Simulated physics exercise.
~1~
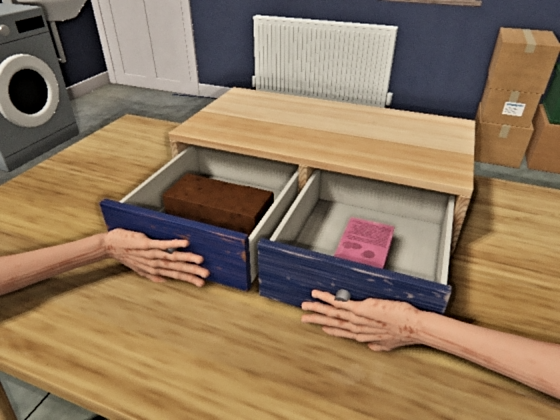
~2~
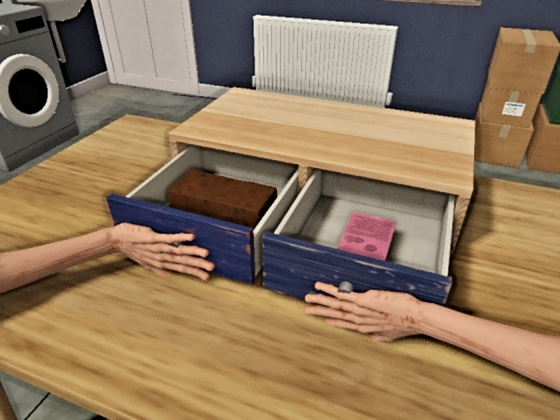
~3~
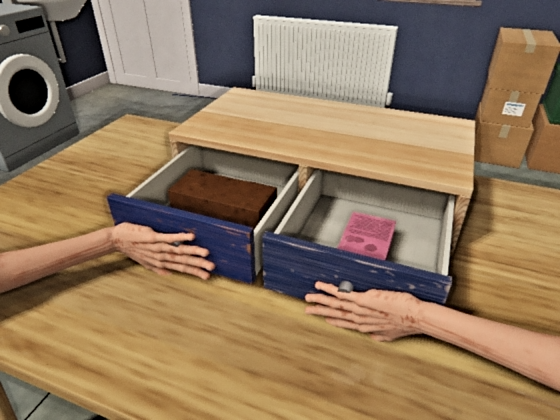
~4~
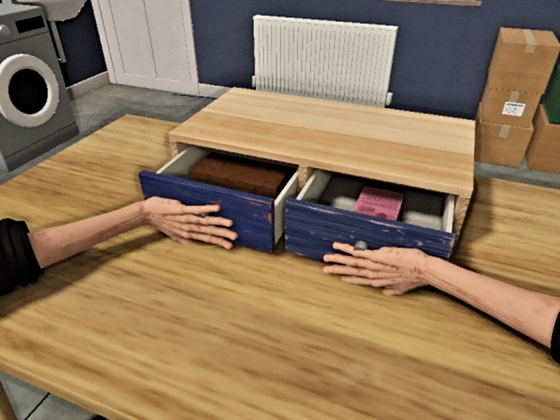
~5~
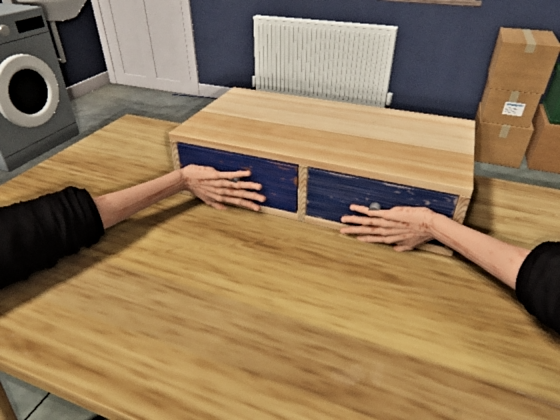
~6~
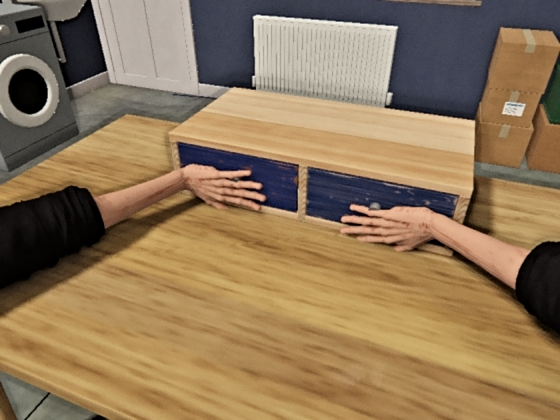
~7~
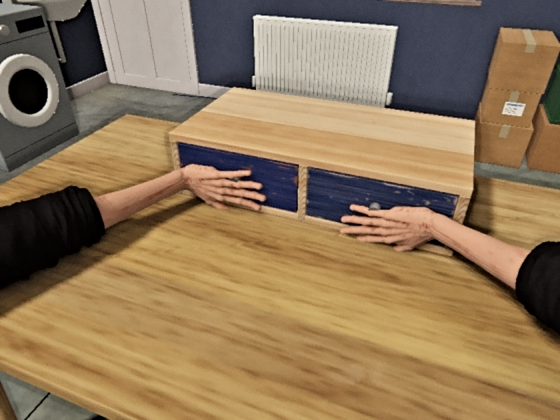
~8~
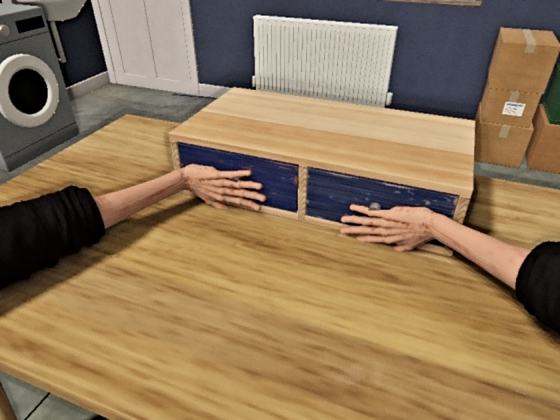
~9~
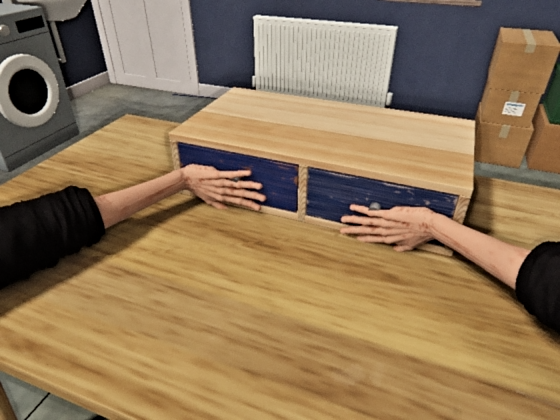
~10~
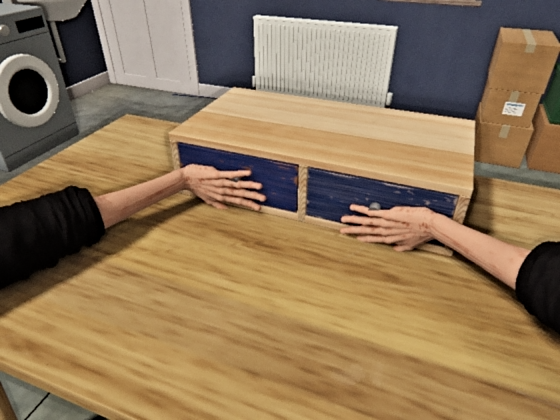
Two blue-fronted drawers stand pulled out of a small pale wooden chest on a wooden table, seen from above and in front, with a hand resting against each. The left one holds a brown brick and the right one a pink packet, while a washing machine, a white radiator and stacked cardboard boxes stand behind. The hands nudge both drawers slightly inward, pause, then push them about halfway in. The drawers keep sliding until both shut flush, hiding the brick and packet. The hands stay on the closed fronts, and nothing more moves.
